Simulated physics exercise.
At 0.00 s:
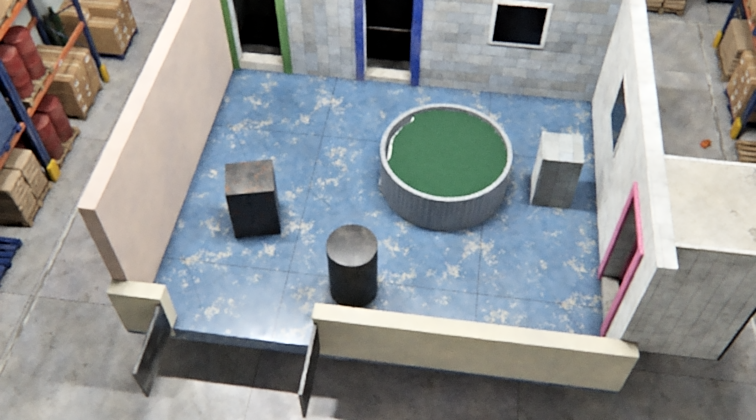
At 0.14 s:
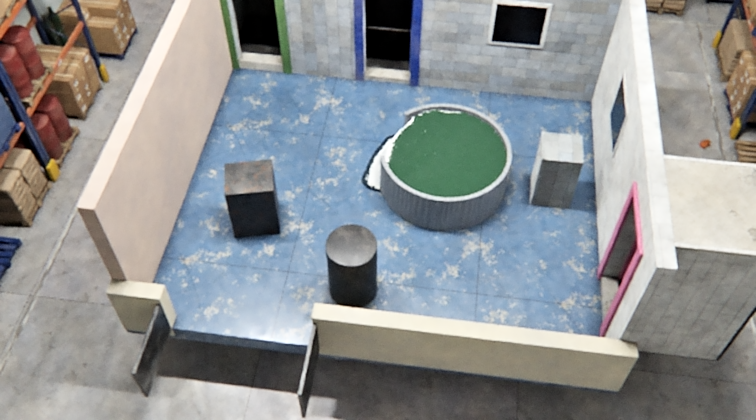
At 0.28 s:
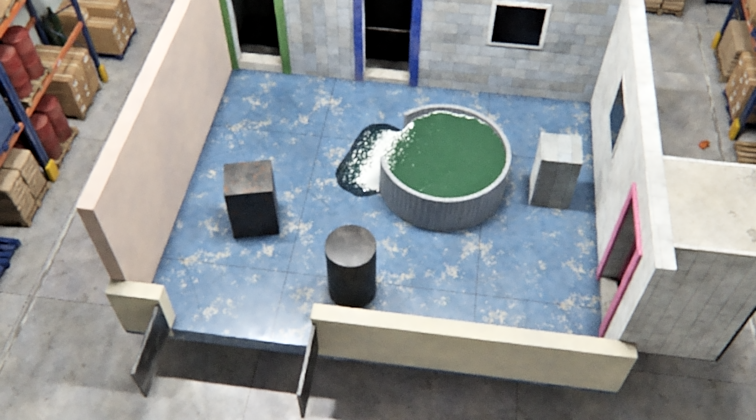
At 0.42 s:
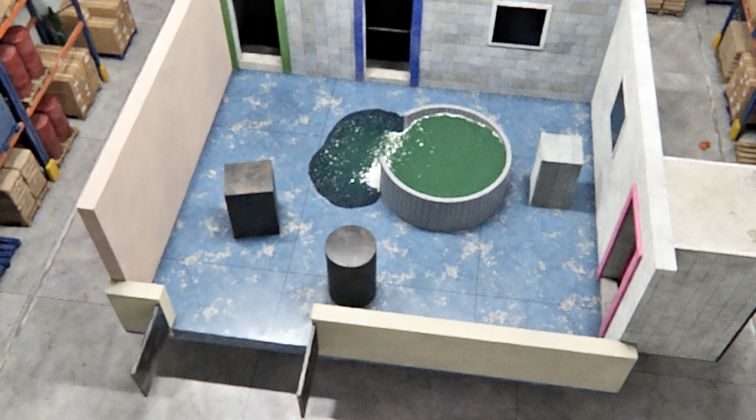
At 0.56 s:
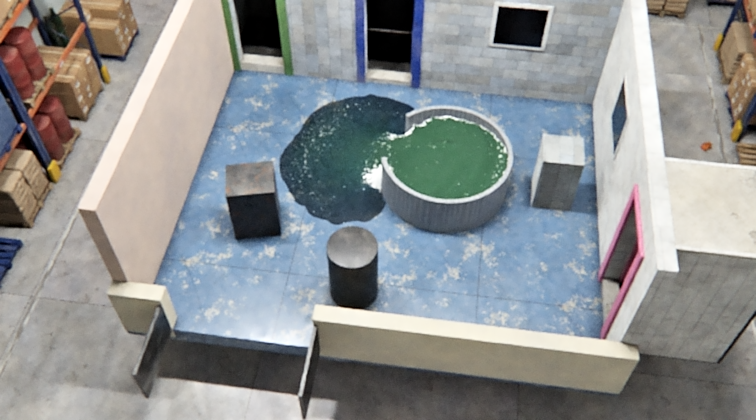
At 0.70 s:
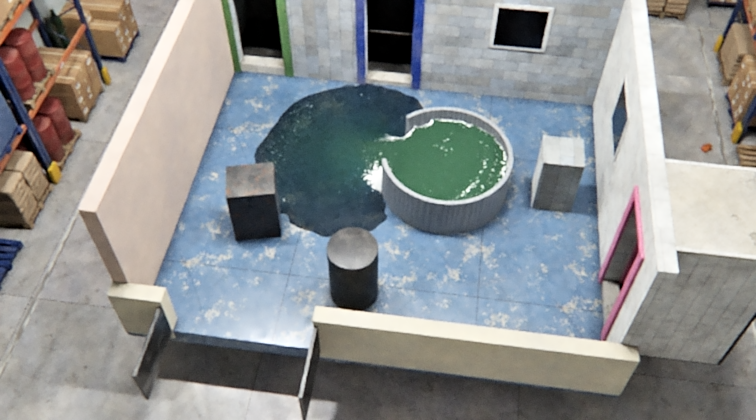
A round grey-walled pool of green liquid stands right of centre on the mottled blue floor of a roofless room inside a warehouse, seen from a fixed high viewpoint. Around it are a dark square block, a dark cylinder, a pale grey block, and green-, blue- and pink-framed doorways. The pool's left side opens, and white-flecked liquid pours out, spreading leftward in a widening dark green sheet that reaches the dark block.
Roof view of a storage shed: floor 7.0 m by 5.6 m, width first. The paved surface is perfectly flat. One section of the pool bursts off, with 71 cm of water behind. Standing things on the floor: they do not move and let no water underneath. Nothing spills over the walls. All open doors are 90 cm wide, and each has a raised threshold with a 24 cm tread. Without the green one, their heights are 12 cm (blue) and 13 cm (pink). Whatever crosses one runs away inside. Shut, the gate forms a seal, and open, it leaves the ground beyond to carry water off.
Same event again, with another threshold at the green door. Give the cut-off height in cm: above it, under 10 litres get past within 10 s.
The cut-off is roughly 32 cm.
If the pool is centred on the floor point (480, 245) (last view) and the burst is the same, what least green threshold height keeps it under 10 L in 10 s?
Roughly 28 centimetres.
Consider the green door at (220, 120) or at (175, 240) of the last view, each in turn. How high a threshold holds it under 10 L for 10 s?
In turn: About 25 cm, about 8.5 cm.
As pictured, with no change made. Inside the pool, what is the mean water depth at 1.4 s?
44 cm, roughly.
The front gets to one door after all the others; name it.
Door: Pink.
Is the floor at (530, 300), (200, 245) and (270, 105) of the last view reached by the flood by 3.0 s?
Okay, in order that's stayed dry, got wet and finally got wet.
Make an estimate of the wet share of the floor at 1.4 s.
Wet share: Near 35 %.
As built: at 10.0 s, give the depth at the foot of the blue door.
6.5 cm.
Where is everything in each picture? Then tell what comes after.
The pool at (446, 153) is whole and still, 71 cm deep; the green door at (256, 30) is dry, in the first picture.
Water pours out at (388, 153) and has run 0.3 m, to a hidden place; about 8 cm deep outside, 71 cm at the back, in the second picture.
Water pours out at (388, 156) and has run 0.8 m, to (368, 130); about 10 cm deep outside, 71 cm at the back, in the third picture.
Water pours out at (388, 157) and has run 1.2 m, to (348, 119); about 7 cm deep outside, 71 cm at the back, in the fourth picture.
The gap is at (389, 158), the front 1.8 m out at (287, 155); the back of the pool holds 65 cm, in the fifth picture.
The gap is at (390, 159), the front 2.3 m out at (263, 149); the back of the pool holds 60 cm; the green door at (257, 33), 3.5 m from the gap, is still 1.2 m from the nearest water, in the sixth picture.
After 1.4 s water covers 35 % of the floor, deepest (36 cm) near (236, 70); 12 cm at the green door, 0 litres in over its 20 cm threshold.
After 3.0 s water covers 45 % of the floor, deepest (29 cm) near (236, 70); 26 cm at the green door, 49 litres in over its 20 cm threshold.
After 10.0 s water covers 95 % of the floor, deepest (8 cm) near (144, 313); 8 cm at the green door, 59 litres in over its 20 cm threshold.
At the green door as built, the water arrived by 1.1 s and peaked near 32 cm at 2.6 s.
With a threshold of 29.5 cm, 16 litres would have come in within the 10 s; with 39.5 cm, 1 litre. So under 10 litres takes about 32 cm.
